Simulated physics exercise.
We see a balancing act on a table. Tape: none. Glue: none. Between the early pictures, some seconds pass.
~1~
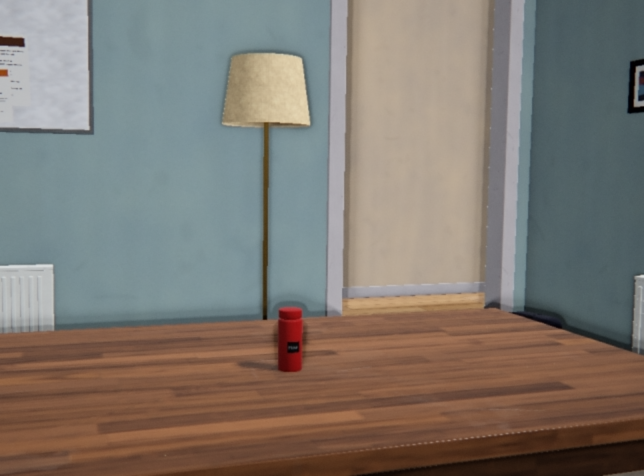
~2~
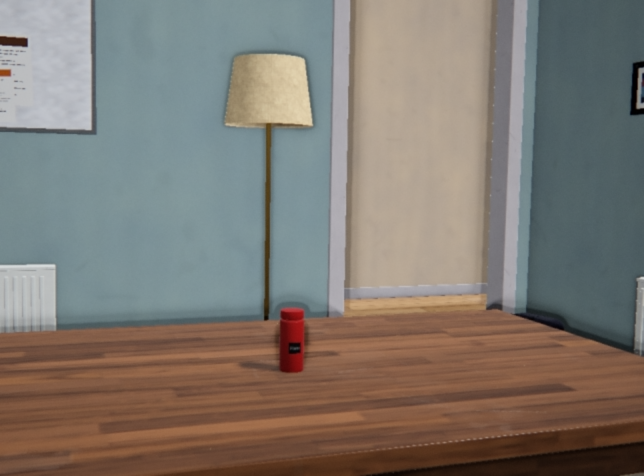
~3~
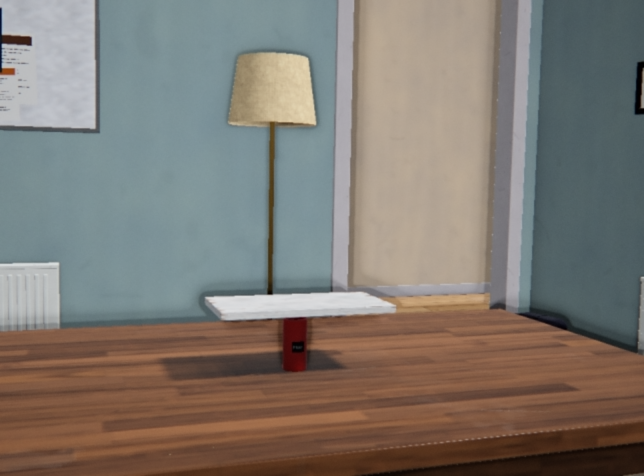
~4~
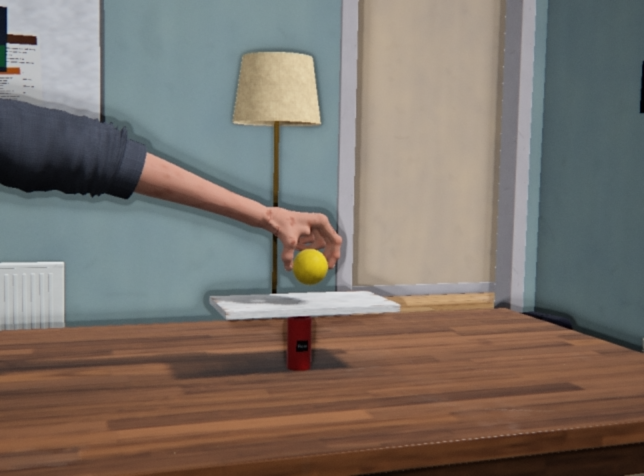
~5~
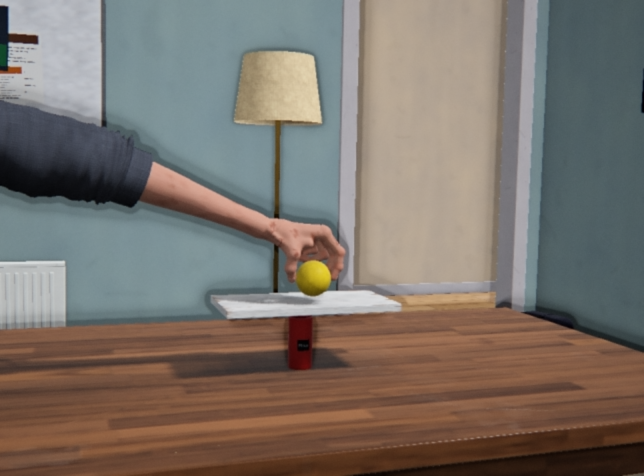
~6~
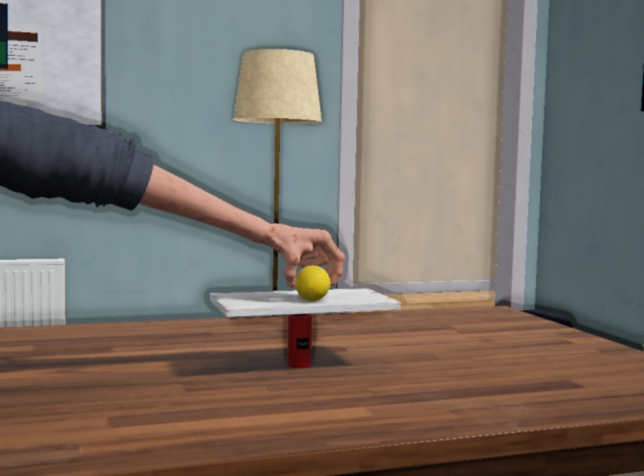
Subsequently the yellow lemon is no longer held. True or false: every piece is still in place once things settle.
True.
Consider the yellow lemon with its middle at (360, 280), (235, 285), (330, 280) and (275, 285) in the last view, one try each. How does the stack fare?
So, first go it comes down, second go it comes down, third go it stays put, fourth go it stays put.
Then, 0.30 s after the last picture, nothing has stirred.
Then, 0.70 s after the last picture, yellow lemon resting near (313, 284).
At rest, all 3 in place. Seen from the same camera at the end, yellow lemon near (313, 284). The stack keeps its balance.
